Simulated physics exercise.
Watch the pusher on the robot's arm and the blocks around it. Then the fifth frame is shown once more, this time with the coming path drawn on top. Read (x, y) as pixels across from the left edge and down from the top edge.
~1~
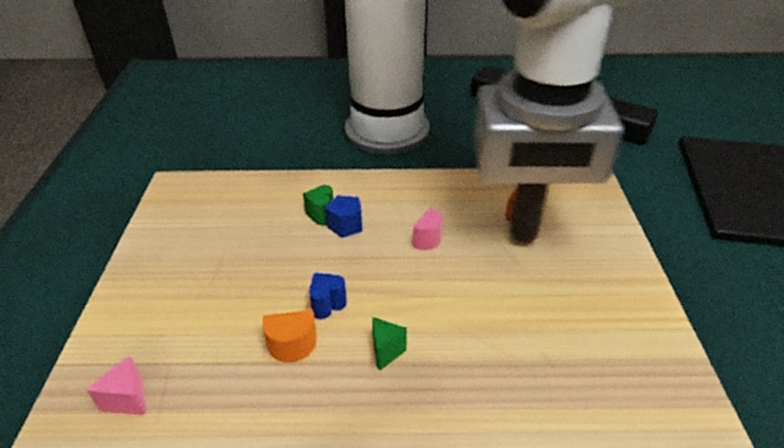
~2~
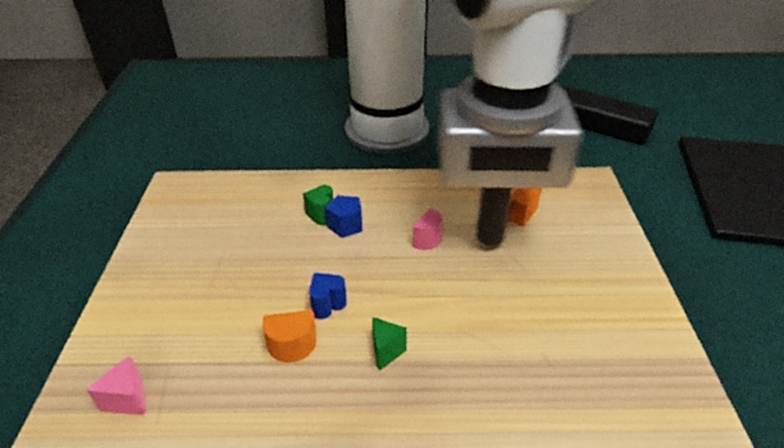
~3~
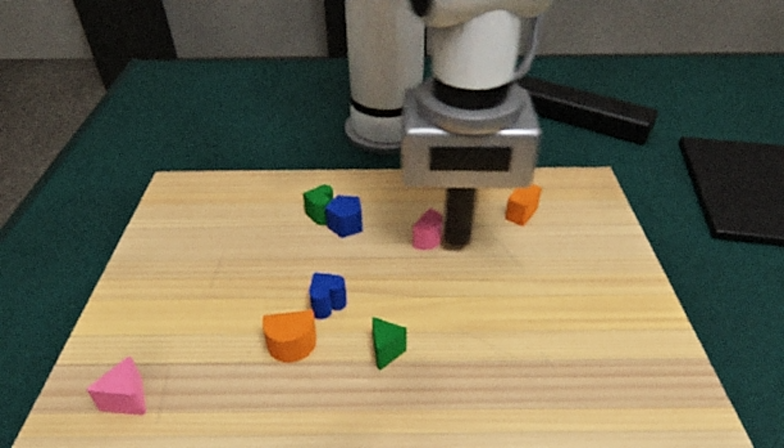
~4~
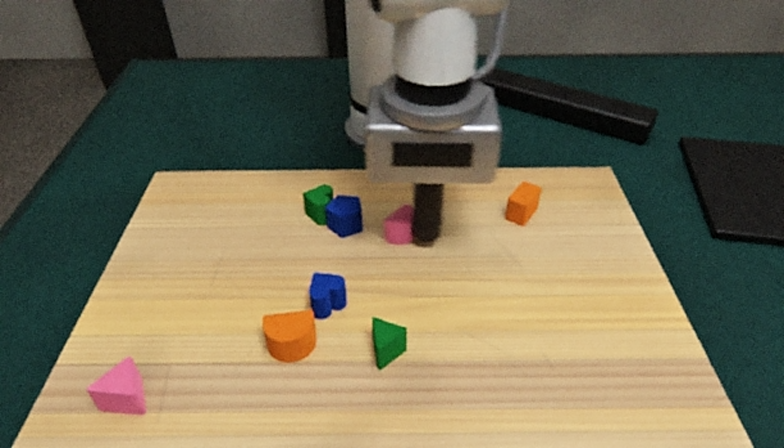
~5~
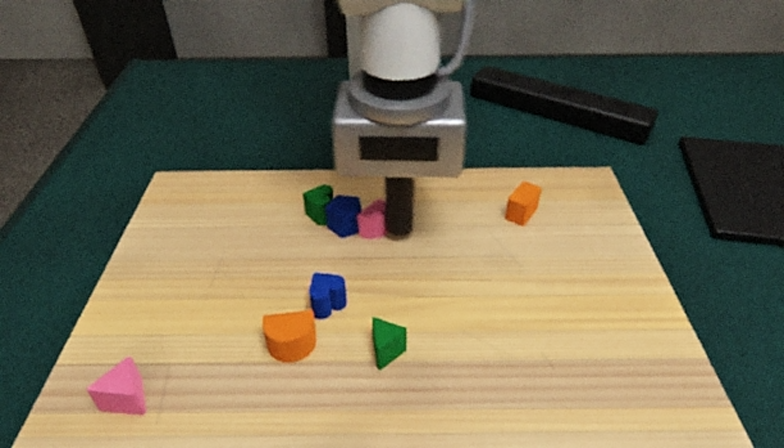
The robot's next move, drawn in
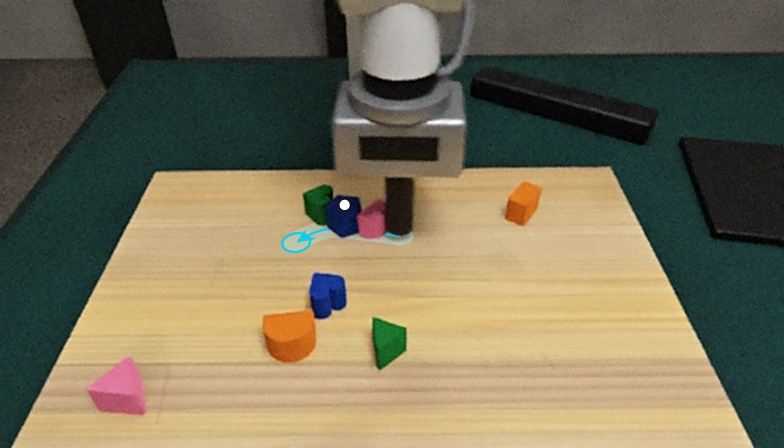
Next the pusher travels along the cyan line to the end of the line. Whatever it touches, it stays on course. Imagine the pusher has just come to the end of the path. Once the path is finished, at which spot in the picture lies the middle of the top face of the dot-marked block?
It ends at (254, 204).
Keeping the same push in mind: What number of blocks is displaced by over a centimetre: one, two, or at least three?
By the end of the path, three or more blocks have moved more than about a centimetre.
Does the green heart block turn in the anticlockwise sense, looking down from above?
I expect not.
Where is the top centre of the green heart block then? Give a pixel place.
I expect it at (297, 187).
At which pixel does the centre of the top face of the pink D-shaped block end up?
When the path ends, it will be at (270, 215).
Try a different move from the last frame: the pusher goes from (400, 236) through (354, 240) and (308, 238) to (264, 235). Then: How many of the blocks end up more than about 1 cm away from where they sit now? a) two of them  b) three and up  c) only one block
b
Drawn move, from (400, 236) over (364, 231) and (328, 229) to (296, 242); the dot is on the blue pentagonal block.
On the path given first. One third of the way, pusher at (362, 223); green heart block at (305, 190), turned 60° clockwise; blue pentagonal block at (311, 206); pink D-shaped block at (336, 209), turned 35° anticlockwise.
Two thirds of the way, pusher at (326, 221); green heart block at (297, 187), turned 100° clockwise; blue pentagonal block at (275, 205); pink D-shaped block at (300, 207), turned 35° anticlockwise.
At the end, pusher at (295, 234); green heart block at (297, 187), turned 100° clockwise; blue pentagonal block at (255, 204), turned 45° clockwise; pink D-shaped block at (270, 215).
